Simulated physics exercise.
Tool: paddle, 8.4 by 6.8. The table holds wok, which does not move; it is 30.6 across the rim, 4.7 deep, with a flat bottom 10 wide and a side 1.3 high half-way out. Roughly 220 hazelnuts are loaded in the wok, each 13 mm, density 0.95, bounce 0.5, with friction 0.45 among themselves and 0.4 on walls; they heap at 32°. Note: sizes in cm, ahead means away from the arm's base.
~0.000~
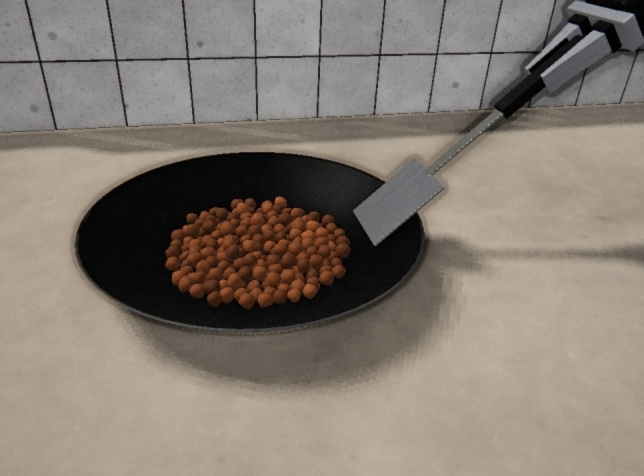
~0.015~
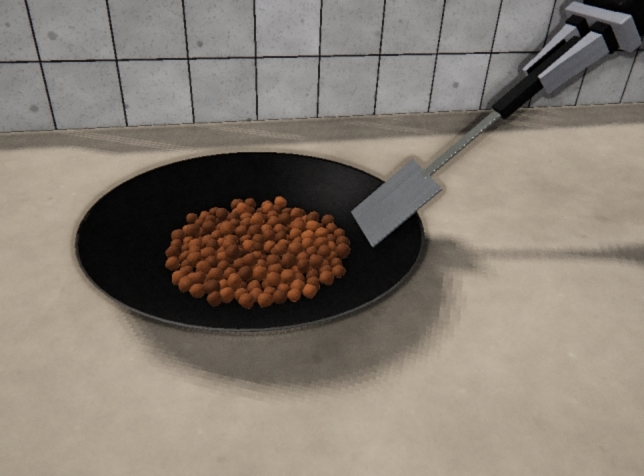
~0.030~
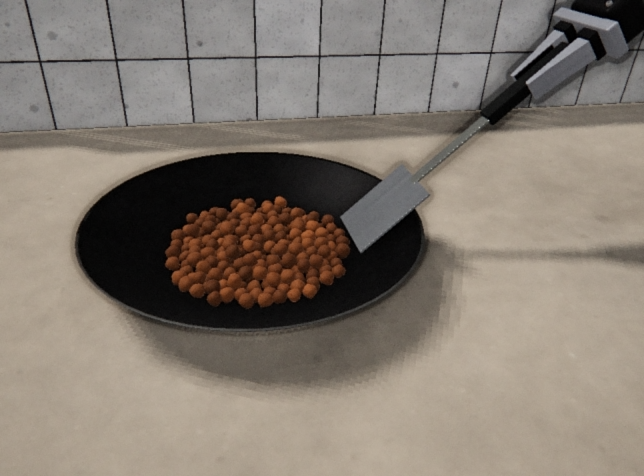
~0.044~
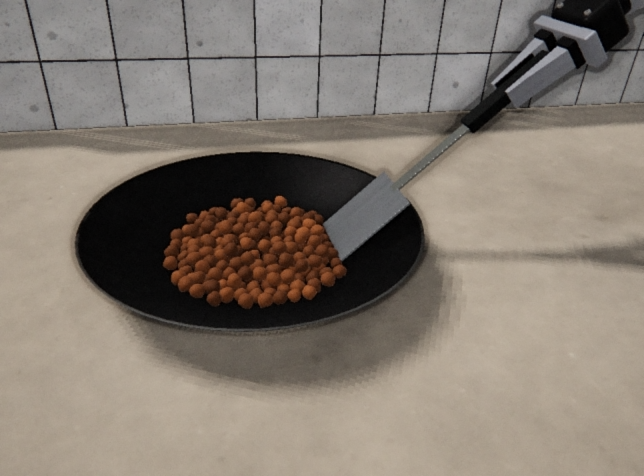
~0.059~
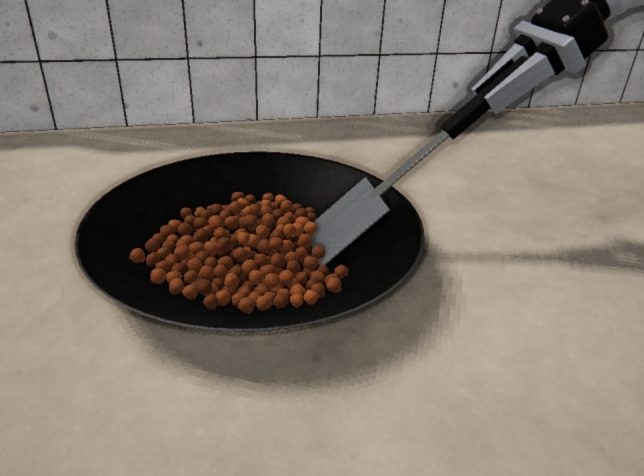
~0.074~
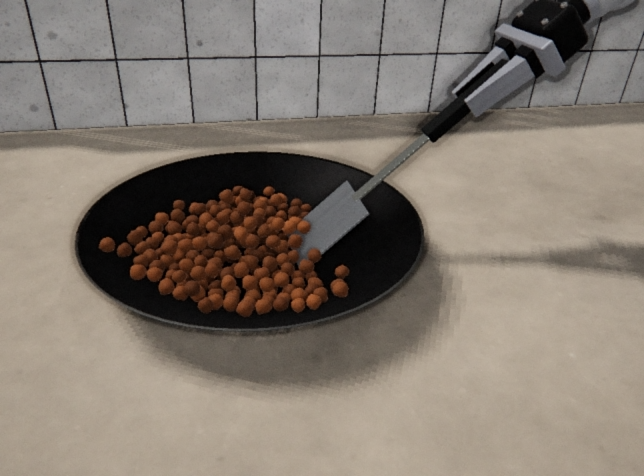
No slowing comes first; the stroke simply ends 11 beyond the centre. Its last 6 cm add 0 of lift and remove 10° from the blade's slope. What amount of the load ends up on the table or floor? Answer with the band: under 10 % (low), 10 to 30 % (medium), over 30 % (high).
High, over 30 %.
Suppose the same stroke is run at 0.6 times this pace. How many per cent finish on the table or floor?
Around 20 percent would finish on the table or floor.
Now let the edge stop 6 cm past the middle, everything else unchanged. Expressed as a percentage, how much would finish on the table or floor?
I'd expect close to 10 per cent then.
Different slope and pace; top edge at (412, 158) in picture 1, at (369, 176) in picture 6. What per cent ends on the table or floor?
Roughly 20 %.
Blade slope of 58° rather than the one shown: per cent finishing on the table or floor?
Near 45 %.
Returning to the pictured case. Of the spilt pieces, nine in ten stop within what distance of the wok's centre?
50 cm.
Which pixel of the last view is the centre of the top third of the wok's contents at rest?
The centre sits at about (178, 246).
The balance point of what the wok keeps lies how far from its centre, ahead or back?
I'd put it at roughly 3.5 cm toward the front.
By 0.11 s, sloping 42°, highest piece 9 above the table; 221 in the wok, 2 on the blade or in flight.
By 0.15 s, sloping 40°, highest piece 10 above the table; 216 in the wok, 7 on the blade or in flight.
By 0.36 s, sloping 32°, highest piece 7 above the table; 134 in the wok, 82 on the table or floor, 7 on the blade or in flight.
By 1.41 s, sloping 32°, highest piece 4 above the table; 133 in the wok, 90 on the table or floor.
Final count, 133 in the wok, 90 on the table or floor. That is 40 % on the table or floor.
